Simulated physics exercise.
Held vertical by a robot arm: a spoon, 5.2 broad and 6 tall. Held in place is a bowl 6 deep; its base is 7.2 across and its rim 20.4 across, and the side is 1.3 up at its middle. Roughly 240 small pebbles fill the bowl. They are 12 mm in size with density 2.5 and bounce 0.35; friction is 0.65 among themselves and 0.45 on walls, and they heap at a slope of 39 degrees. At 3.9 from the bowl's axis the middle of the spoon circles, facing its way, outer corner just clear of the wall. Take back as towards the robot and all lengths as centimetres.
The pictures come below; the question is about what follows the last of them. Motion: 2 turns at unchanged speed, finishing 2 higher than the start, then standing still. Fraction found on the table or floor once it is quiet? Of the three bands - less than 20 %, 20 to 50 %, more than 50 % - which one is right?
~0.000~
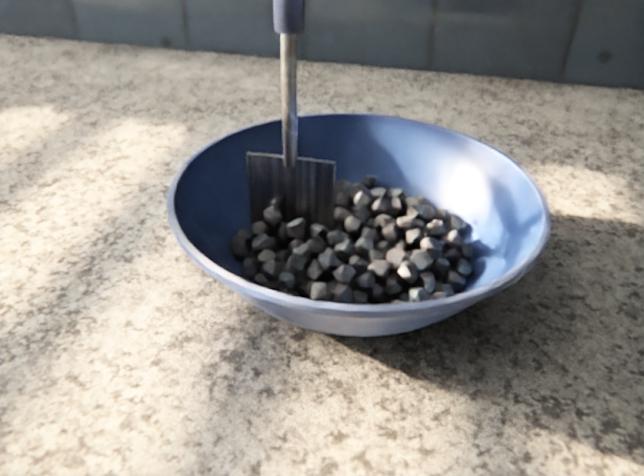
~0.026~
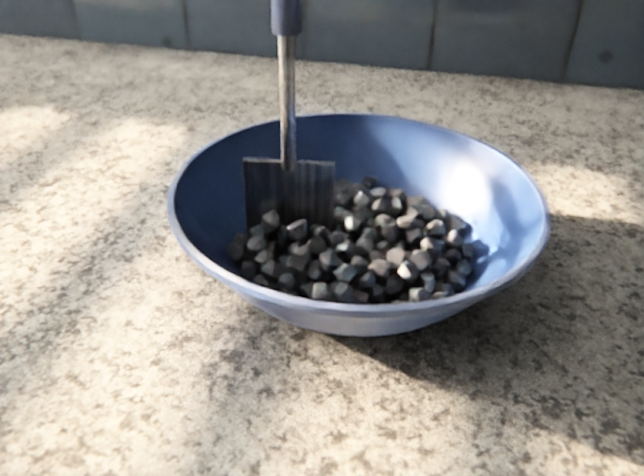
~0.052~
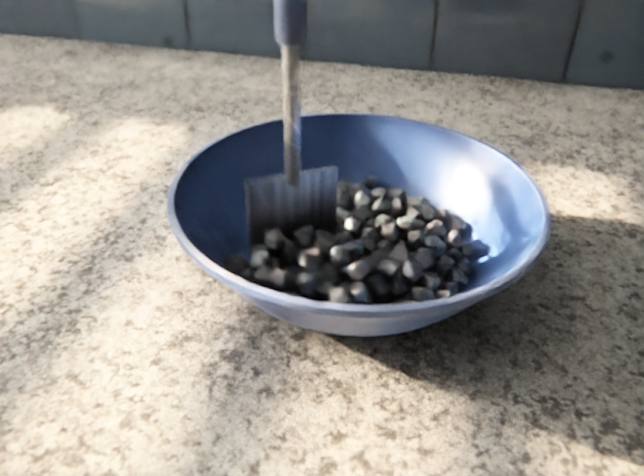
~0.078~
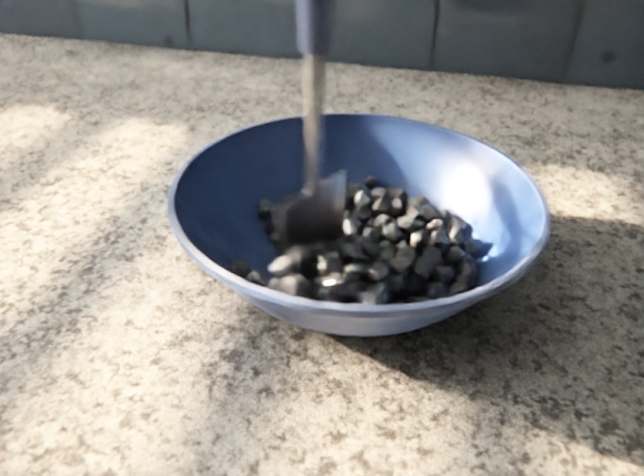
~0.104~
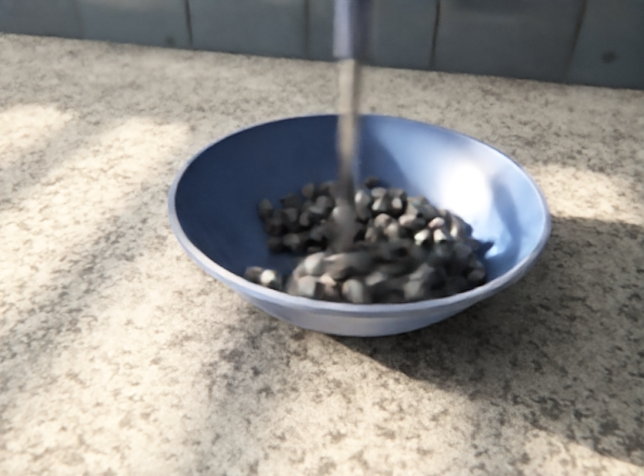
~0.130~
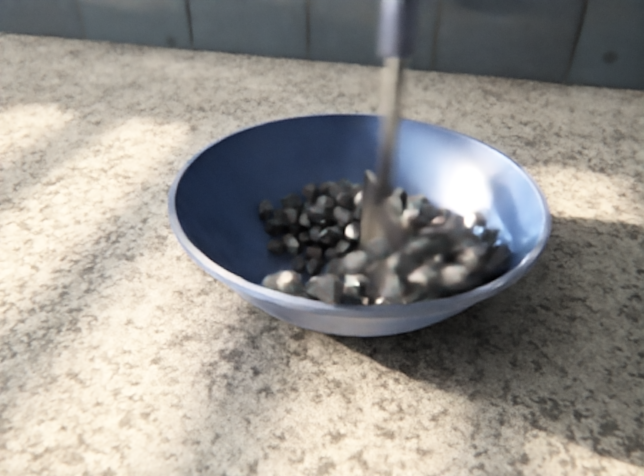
The right band is 20 to 50 %.
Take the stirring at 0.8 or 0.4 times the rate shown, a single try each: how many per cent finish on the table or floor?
I'd expect about 15 per cent, then about 0 per cent.
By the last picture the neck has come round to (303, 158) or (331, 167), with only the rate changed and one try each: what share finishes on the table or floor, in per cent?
Close to 0 and 10 in a hundred.
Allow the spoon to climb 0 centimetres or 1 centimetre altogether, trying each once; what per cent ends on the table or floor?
Estimates: 45 % then 40 %.
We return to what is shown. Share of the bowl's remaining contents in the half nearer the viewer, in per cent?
I'd put it near 55 per cent.
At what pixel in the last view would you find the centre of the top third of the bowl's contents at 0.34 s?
Around (264, 165).
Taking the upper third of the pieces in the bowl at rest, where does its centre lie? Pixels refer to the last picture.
(313, 266).
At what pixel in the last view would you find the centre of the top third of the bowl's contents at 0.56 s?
Top-third centre at approx. (311, 265).
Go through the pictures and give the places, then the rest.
The spoon neck at (290, 133), 0° round; upper third of the load around (364, 243), from x 240 to 465, top at y 180; 243 in the bowl, in the first frame.
The spoon neck at (288, 136), 9° round; upper third of the load around (362, 243), from x 235 to 465, top at y 180, in the second frame.
The spoon neck at (292, 149), 34° round; upper third of the load around (354, 255), from x 235 to 465, top at y 180, in the third frame.
The spoon neck at (314, 161), 63° round; upper third of the load around (357, 266), from x 240 to 470, top at y 180, in the fourth frame.
The spoon neck at (348, 169), 91° round; upper third of the load around (380, 271), from x 255 to 480, top at y 180, in the fifth frame.
The spoon neck at (387, 167), 119° round; upper third of the load around (417, 264), from x 265 to 500, top at y 180; 243 in the bowl, in the sixth frame.
After 0.34 s, 351° round, highest piece 9 above the table; 185 in the bowl, 25 on the table or floor, 33 in flight or on the tool.
After 0.56 s, 222° round, highest piece 7 above the table; 167 in the bowl, 73 on the table or floor, 3 in flight or on the tool.
After 0.87 s, 0° round, highest piece 5 above the table; 167 in the bowl, 76 on the table or floor.
After 1.57 s, 0° round, highest piece 5 above the table; 167 in the bowl, 76 on the table or floor.
In the end, 167 in the bowl, 76 on the table or floor. That is 31 % on the table or floor.
